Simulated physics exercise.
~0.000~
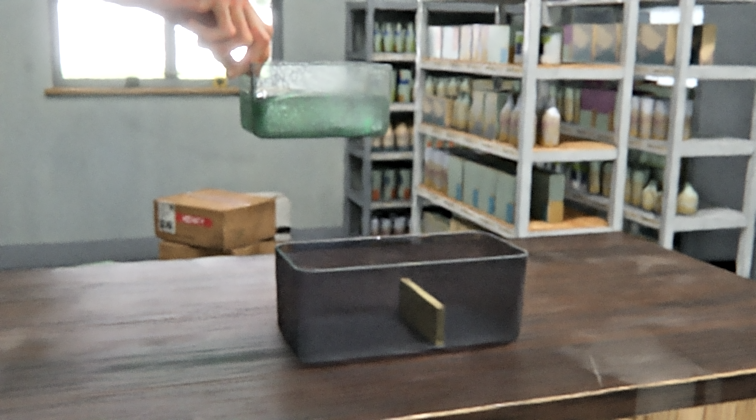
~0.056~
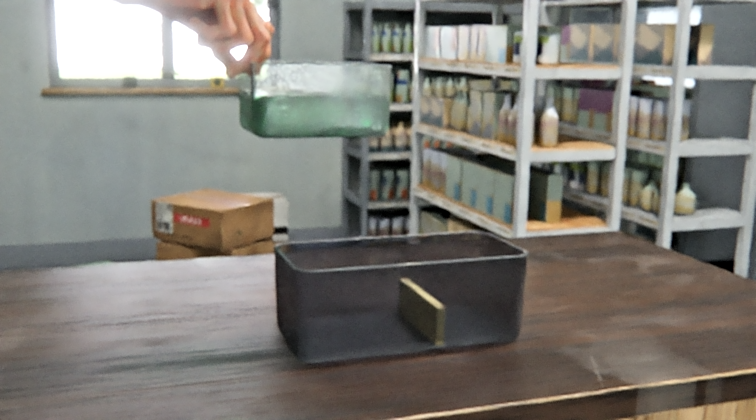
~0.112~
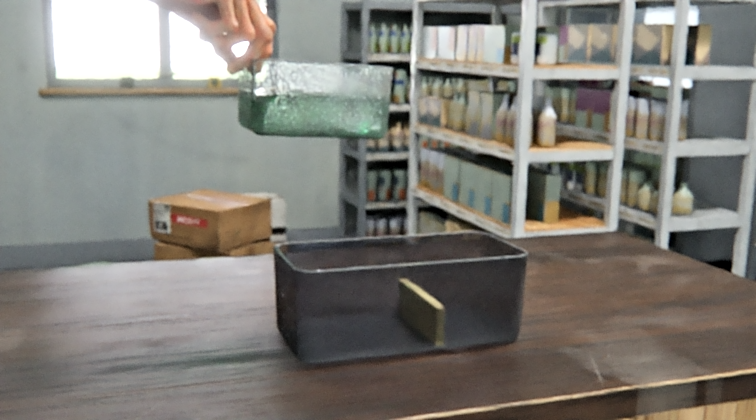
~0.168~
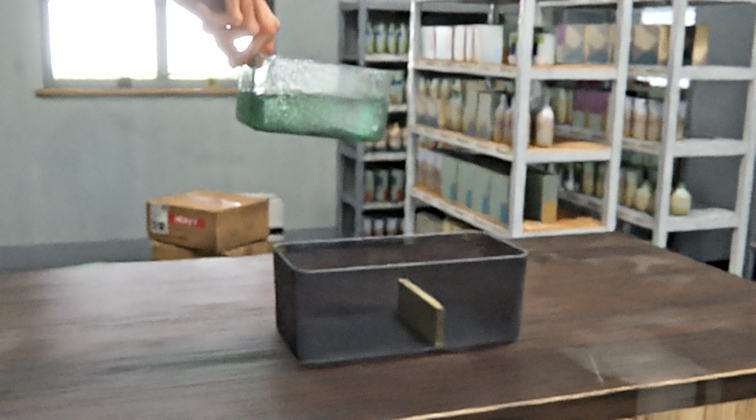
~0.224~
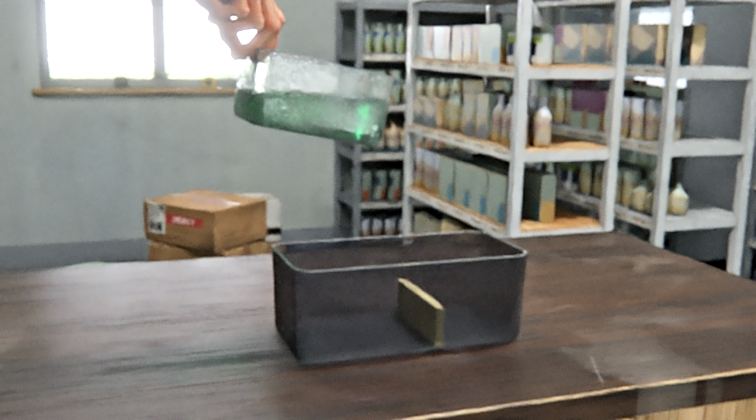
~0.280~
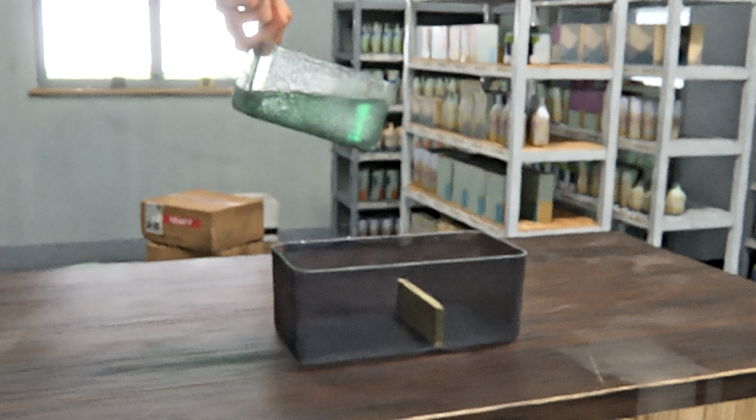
In this clip, a hand holds a clear oblong tub of green liquid above an empty dark basin with a small upright wall on a wooden counter, then gradually tilts the tub slightly rightwards, its right end lowering.
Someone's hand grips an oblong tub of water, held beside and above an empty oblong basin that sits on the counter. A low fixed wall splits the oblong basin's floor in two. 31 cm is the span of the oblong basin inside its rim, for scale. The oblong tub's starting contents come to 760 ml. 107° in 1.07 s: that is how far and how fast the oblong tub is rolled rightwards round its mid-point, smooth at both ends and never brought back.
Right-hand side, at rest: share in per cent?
42 per cent.
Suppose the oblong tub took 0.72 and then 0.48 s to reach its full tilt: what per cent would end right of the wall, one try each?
I'd say 30 percent on the first go, 15 percent on the next.
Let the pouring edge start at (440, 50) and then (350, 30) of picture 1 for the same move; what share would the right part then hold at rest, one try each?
I'd say 85 percent on the first go, 10 percent on the next.
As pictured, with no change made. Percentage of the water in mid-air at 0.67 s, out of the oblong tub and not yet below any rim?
44 %.
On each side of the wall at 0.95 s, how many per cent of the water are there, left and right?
Left roughly 28, right roughly 44.
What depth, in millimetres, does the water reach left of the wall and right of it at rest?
Left 18 mm, right 20 mm.
Then, 0.67 s in, the tilt is 74° and 49 per cent is still to pour, 3 is left of the wall and 5 right of it.
Then, 0.95 s in, the tilt is 104° and 12 per cent is still to pour, 28 is left of the wall and 43 right of it.
Then, 1.25 s in, the tilt is 107° and 0 per cent is still to pour, 52 is left of the wall and 42 right of it.
Then, 1.57 s in, the tilt is 107° and 0 per cent is still to pour, 55 is left of the wall and 42 right of it.
Finally, 55 per cent lies left of the wall, 42 right of it and 3 outside.
